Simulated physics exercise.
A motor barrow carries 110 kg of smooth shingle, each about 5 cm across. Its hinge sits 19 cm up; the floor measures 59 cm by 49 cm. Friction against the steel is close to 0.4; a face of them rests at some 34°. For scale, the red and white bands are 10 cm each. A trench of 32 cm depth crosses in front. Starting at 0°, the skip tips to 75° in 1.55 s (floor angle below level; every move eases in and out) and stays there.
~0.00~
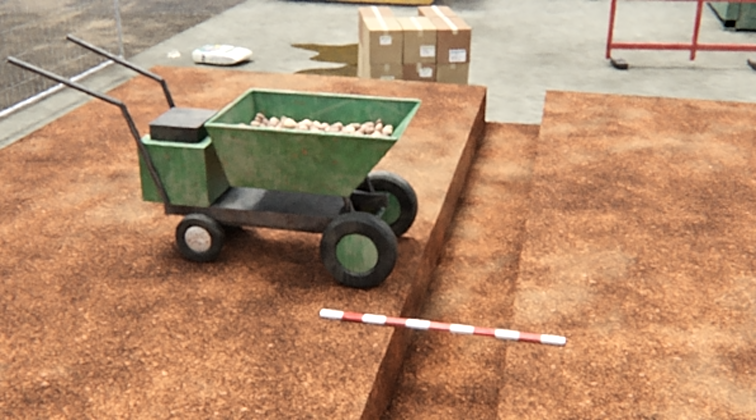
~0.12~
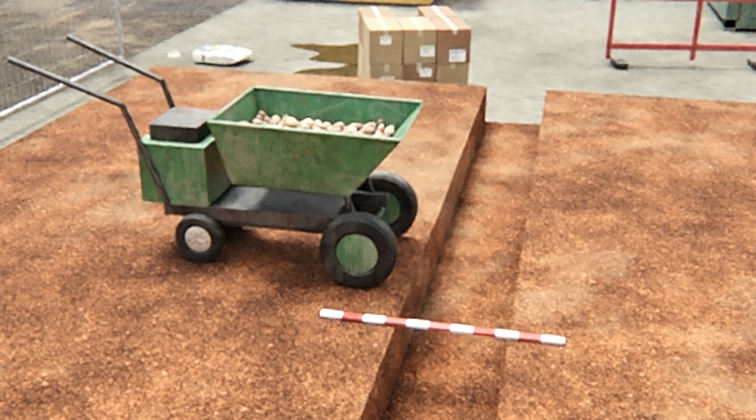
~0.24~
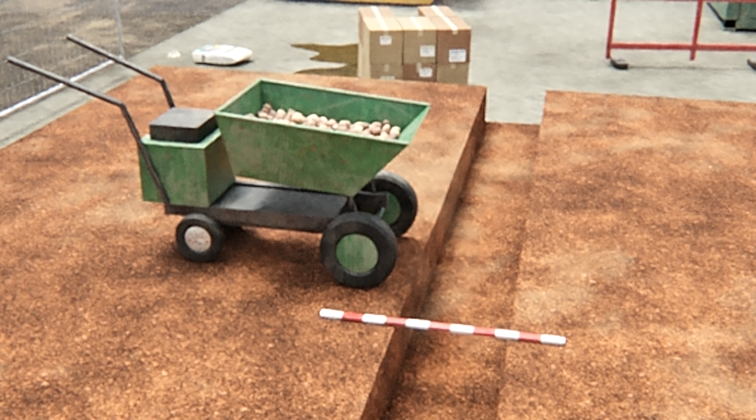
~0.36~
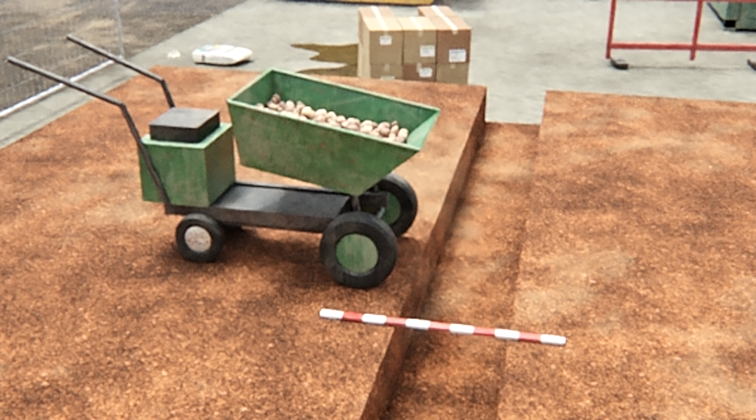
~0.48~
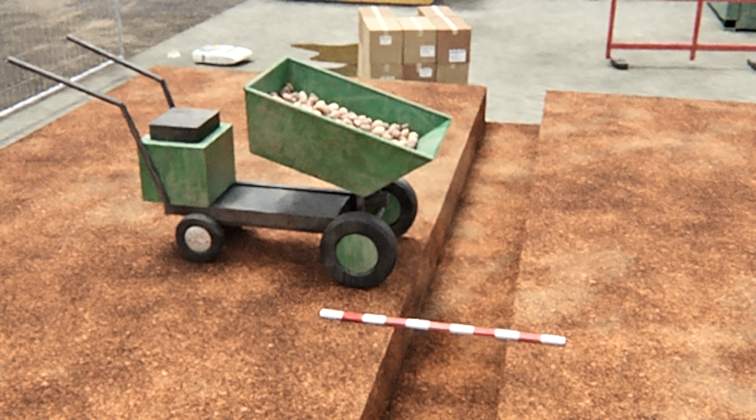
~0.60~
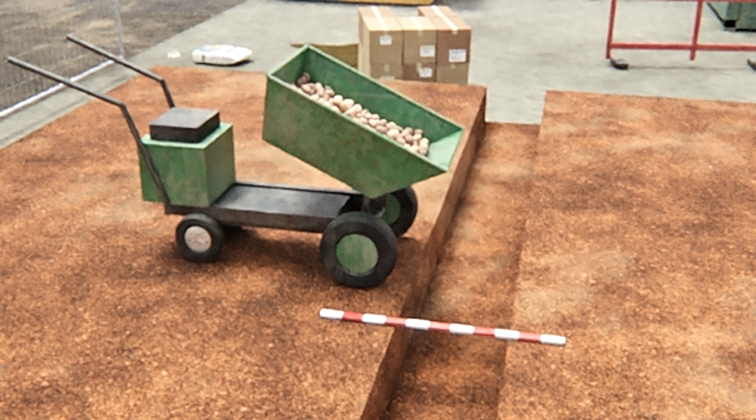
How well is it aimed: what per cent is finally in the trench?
Close to 37 in a hundred.
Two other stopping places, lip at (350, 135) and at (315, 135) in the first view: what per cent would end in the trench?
Near 95 per cent from the first place, 100 from the second.
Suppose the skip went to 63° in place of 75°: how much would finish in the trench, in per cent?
Then about 50 per cent.
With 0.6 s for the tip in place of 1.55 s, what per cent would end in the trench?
Then about 20 per cent.
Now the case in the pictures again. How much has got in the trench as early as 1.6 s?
About 15 per cent by then.
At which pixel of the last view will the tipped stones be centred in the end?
Around (544, 275).
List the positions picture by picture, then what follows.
In the first frame, the skip is at 0°, its lip at (397, 140); the top of the load is at (308, 128).
In the second frame, the skip is at 1°, its lip at (400, 141); the top of the load is at (310, 127); the stones move at 0.2 m/s on average.
In the third frame, the skip is at 5°, its lip at (408, 144); the top of the load is at (286, 120); the stones move at 0.4 m/s on average.
In the fourth frame, the skip is at 10°, its lip at (419, 150); the top of the load is at (282, 109); the stones move at 0.5 m/s on average.
In the fifth frame, lip at (433, 159), floor tilted 17°, highest stones at (287, 97); the stones move at 0.6 m/s on average.
In the sixth frame, the skip is at 25°, its lip at (447, 172); the top of the load is at (303, 87); the stones move at 0.7 m/s on average.
After 1.2 s the floor is at 63°; 100 % in the skip; the foremost stones are at (494, 220).
After 1.6 s the floor is at 75°; 35 % in the skip, 16 % in the trench, 49 % past the trench; the foremost stones are at (633, 294).
After 2.0 s the floor is at 75°; 8 % in the skip, 28 % in the trench, 64 % past the trench; the foremost stones are at (706, 302).
After 4.0 s the floor is at 75°; 0 % in the skip, 37 % in the trench, 63 % past the trench; the foremost stones are at (742, 292).
